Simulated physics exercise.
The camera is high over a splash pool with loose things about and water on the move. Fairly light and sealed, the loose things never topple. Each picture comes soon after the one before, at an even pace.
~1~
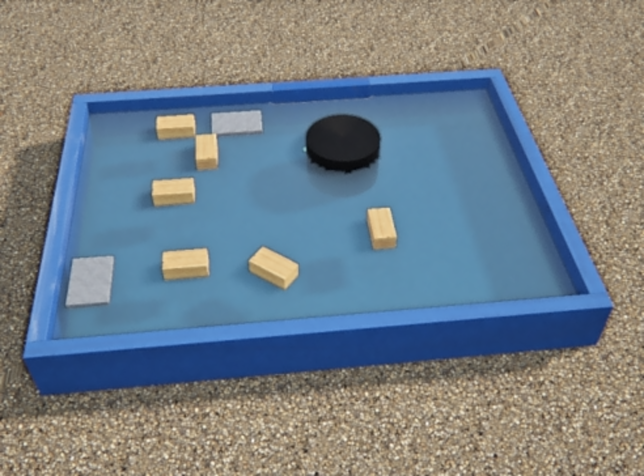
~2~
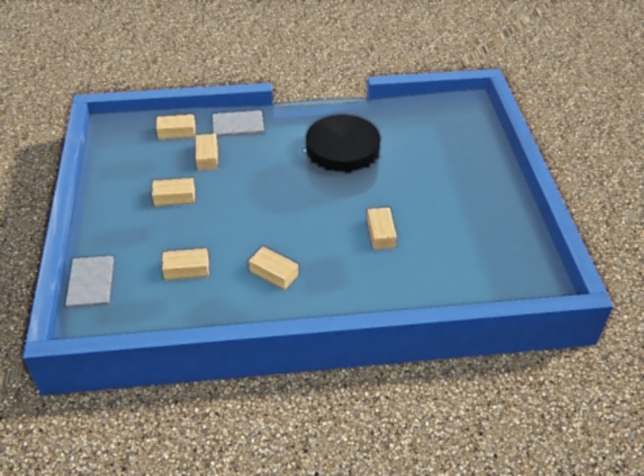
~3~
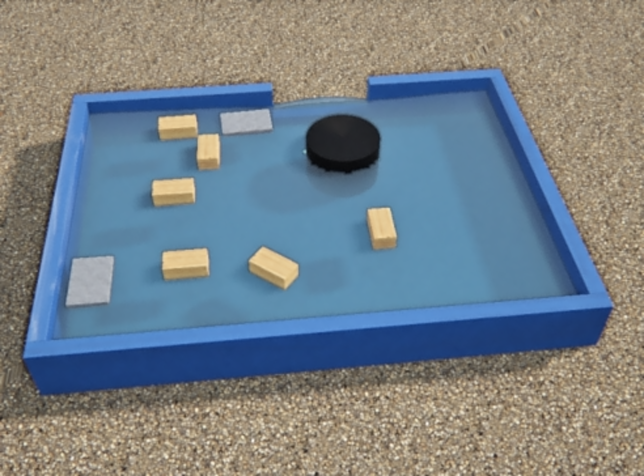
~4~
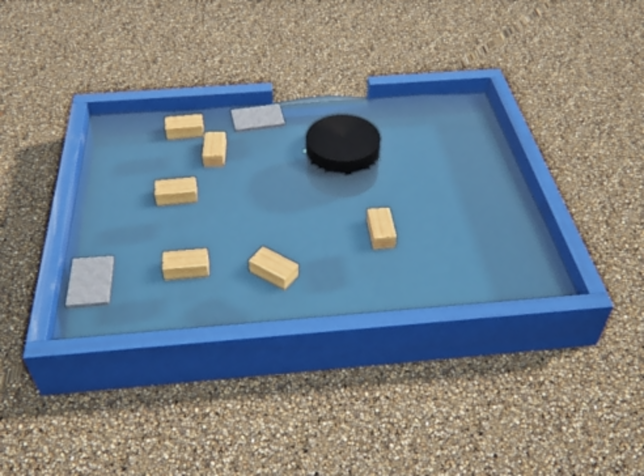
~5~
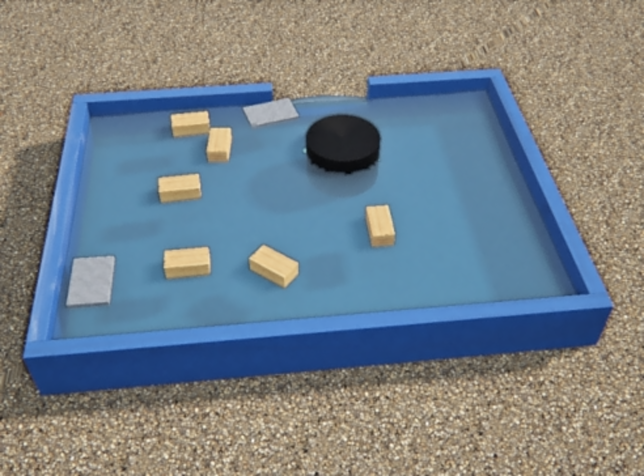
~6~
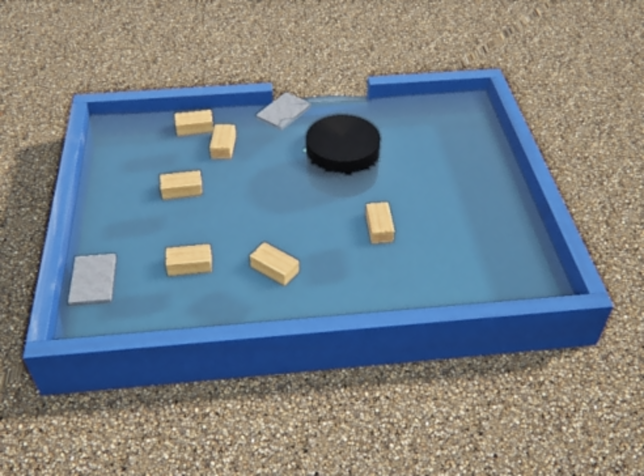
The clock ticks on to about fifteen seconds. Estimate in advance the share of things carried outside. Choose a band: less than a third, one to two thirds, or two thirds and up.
One to two thirds.
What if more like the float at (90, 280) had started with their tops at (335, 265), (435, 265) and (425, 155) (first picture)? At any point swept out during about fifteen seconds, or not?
Result, in sequence: Never gets out; never gets out; ends up outside.
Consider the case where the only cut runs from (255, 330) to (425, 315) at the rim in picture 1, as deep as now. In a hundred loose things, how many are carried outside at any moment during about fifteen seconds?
About 40 %.
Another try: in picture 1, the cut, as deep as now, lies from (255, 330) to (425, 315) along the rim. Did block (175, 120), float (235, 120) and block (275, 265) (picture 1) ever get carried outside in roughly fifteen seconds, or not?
Per object, as asked: Not flushed / not flushed / flushed.
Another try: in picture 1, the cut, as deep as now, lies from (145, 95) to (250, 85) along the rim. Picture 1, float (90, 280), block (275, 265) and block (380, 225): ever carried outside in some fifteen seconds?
Same order as asked: Never leaves, never leaves, never leaves.
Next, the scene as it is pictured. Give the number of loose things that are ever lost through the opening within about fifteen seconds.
That works out to 3.
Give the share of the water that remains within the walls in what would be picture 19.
78 %.
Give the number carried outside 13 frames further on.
By my count it is 2.
A moment on, 1 of 8 are out; 7 afloat.
Next, 2 of 8 are out; 6 afloat.
Later, 3 of 8 are out; 5 afloat.
In the end, 3 of 8 are out; 5 afloat.
